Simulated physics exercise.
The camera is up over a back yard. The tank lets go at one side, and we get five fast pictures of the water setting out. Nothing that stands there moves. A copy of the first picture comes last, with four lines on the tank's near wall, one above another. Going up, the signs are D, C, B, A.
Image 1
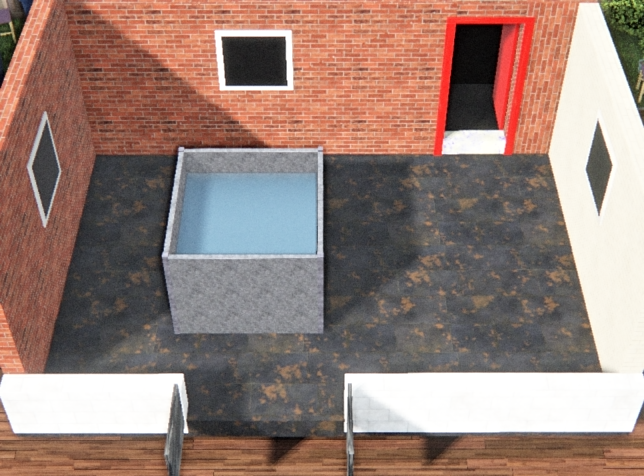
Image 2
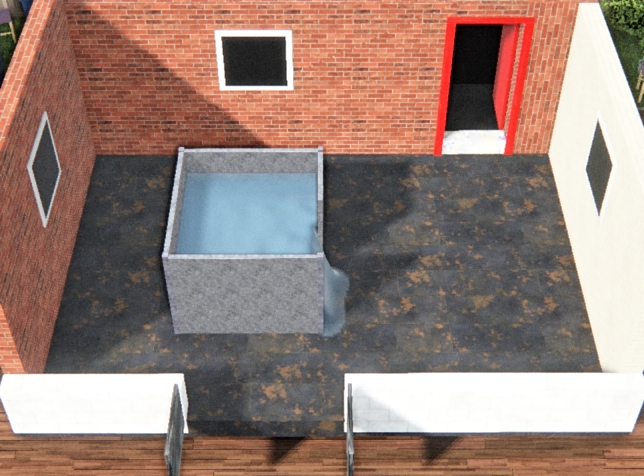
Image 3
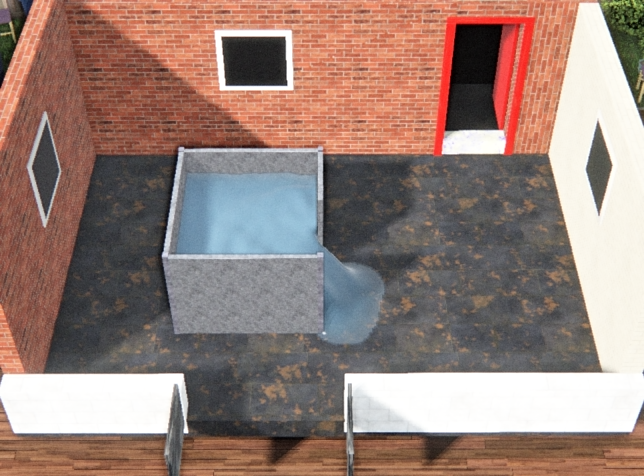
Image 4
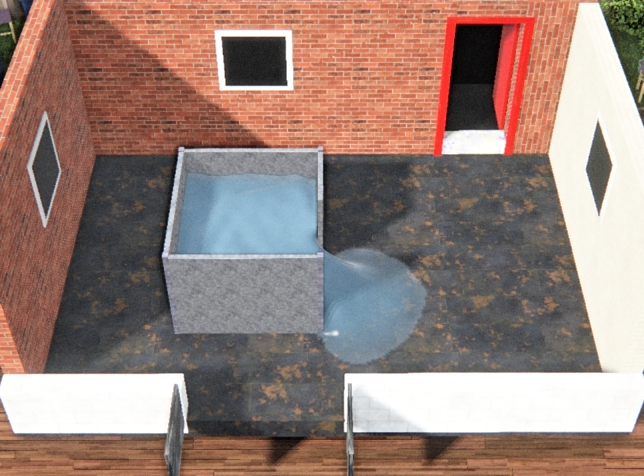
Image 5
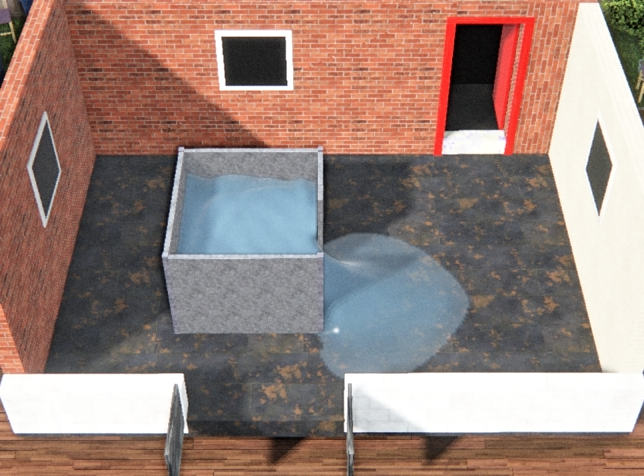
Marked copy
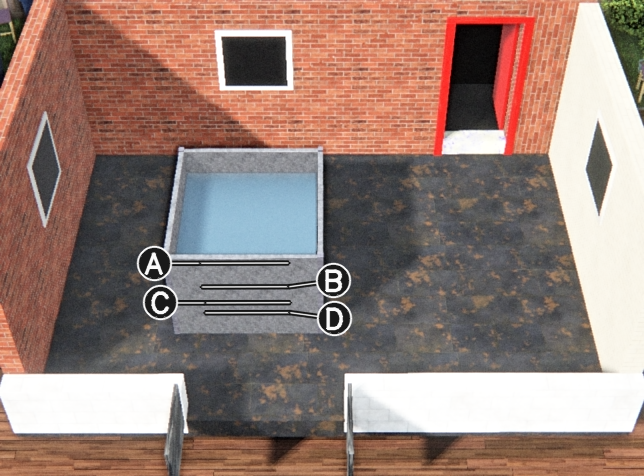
In a walled back yard with a red doorway, water poured from the right side of a gray stone tank and spread across the dark ground in a steadily widening puddle.
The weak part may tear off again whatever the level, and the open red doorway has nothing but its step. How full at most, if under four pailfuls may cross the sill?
It is B.
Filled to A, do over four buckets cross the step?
Yes, that goes wrong.
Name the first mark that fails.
A.
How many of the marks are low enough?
Three of them.
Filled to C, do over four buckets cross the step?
No, that is safe.
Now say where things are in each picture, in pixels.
The first frame shows water in the tank at rest, its middle at (249, 221); foot of the red doorway at (473, 154); open gate at (264, 371).
In the second frame, 1 % of the ground under water, visible out to (333, 271).
In the third frame, 3 % of the ground under water, visible out to (375, 278).
In the fourth frame, 7 % of the ground under water, visible out to (418, 288).
In the fifth frame, 12 % of the ground under water, visible out to (463, 303).
In white, A at (243, 263); B at (245, 286); C at (246, 302); D at (247, 312); from the bottom up D, C, B, A.
Choosing A, about 11 bucketfuls get in.
Choosing B, a bucket or two gets in.
Choosing C, nothing gets over.
Choosing D, nothing gets over.
